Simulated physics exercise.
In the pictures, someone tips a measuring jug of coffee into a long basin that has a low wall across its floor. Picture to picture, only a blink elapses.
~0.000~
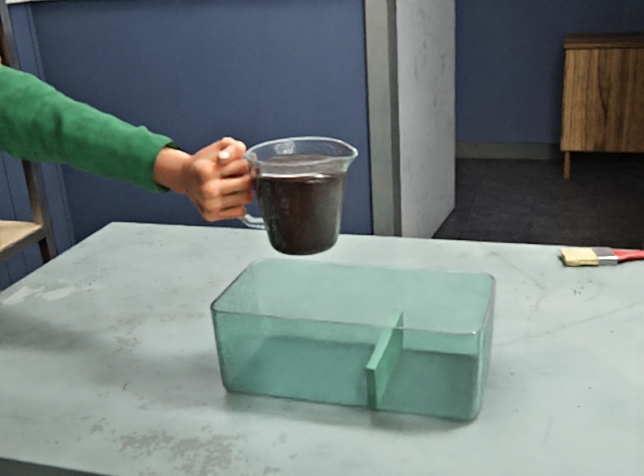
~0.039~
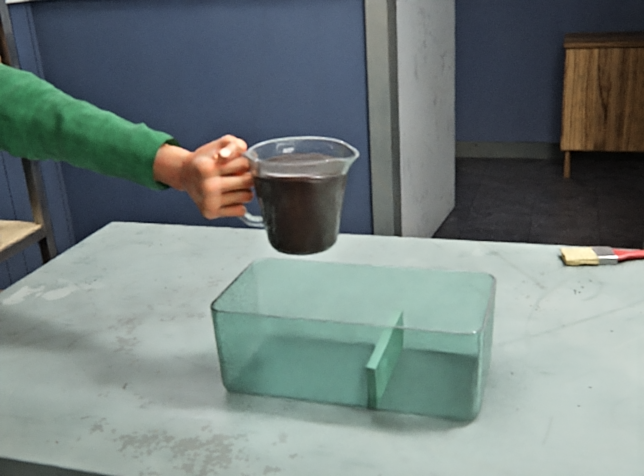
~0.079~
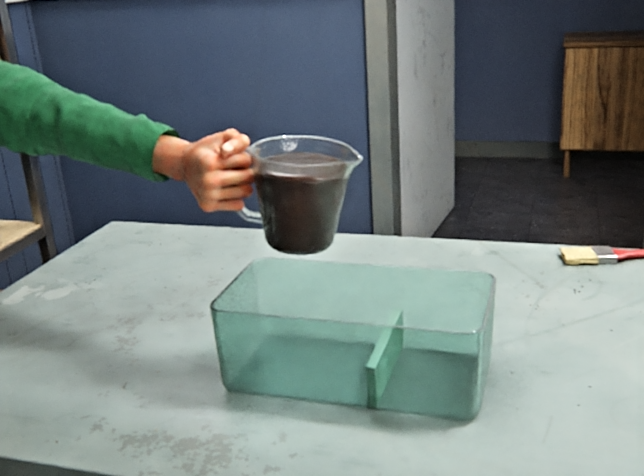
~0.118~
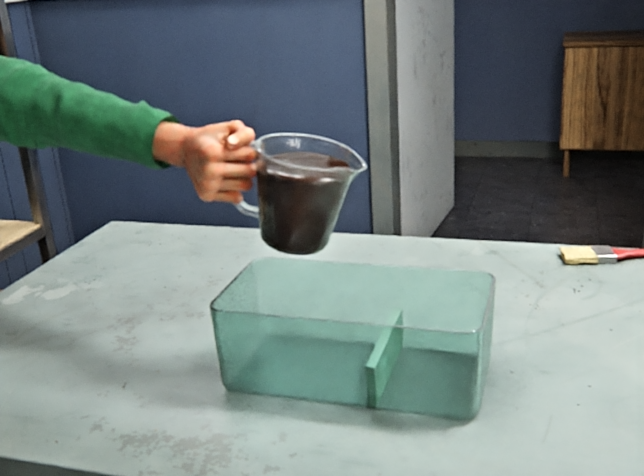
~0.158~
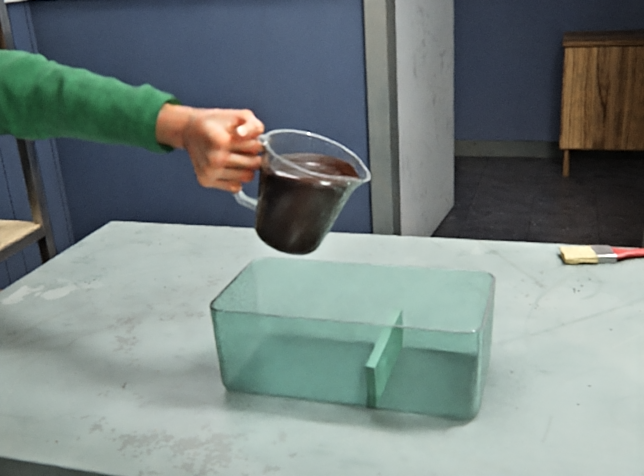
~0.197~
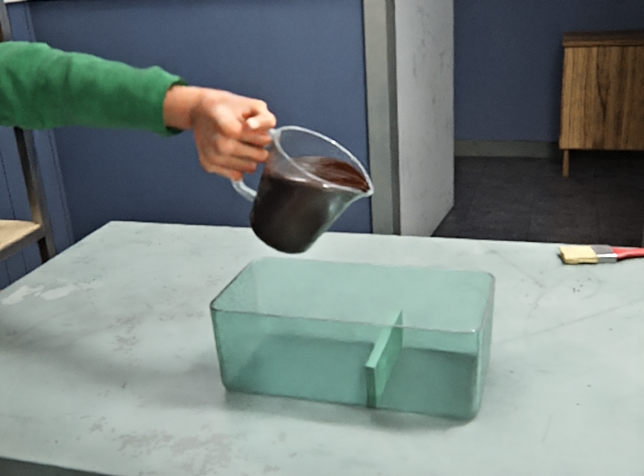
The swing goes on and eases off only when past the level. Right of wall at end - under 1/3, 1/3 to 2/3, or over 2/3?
The share right of the wall is the greater part, past two thirds.
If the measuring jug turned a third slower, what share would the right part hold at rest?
It comes to near 95 per cent.
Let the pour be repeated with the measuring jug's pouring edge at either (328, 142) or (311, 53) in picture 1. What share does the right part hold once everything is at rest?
It works out to around 60 % and then around 85 %.
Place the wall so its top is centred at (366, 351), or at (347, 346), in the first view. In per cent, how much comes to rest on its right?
Note - case one near 85 %, case two near 90 %.
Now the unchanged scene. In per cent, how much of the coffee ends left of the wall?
Near 5 in a hundred.
A moment on, the measuring jug is tipped on its side and 51 per cent is still to pour, 0 is left of the wall and 24 right of it.
Next, the measuring jug is tipped on its side and 16 per cent is still to pour, 1 is left of the wall and 65 right of it.
Then the measuring jug is tipped on its side and 4 per cent is still to pour, 4 is left of the wall and 84 right of it.
Later the measuring jug is tipped on its side and 1 per cent is still to pour, 5 is left of the wall and 90 right of it.
Finally, 6 per cent lies left of the wall, 90 right of it and 4 outside.
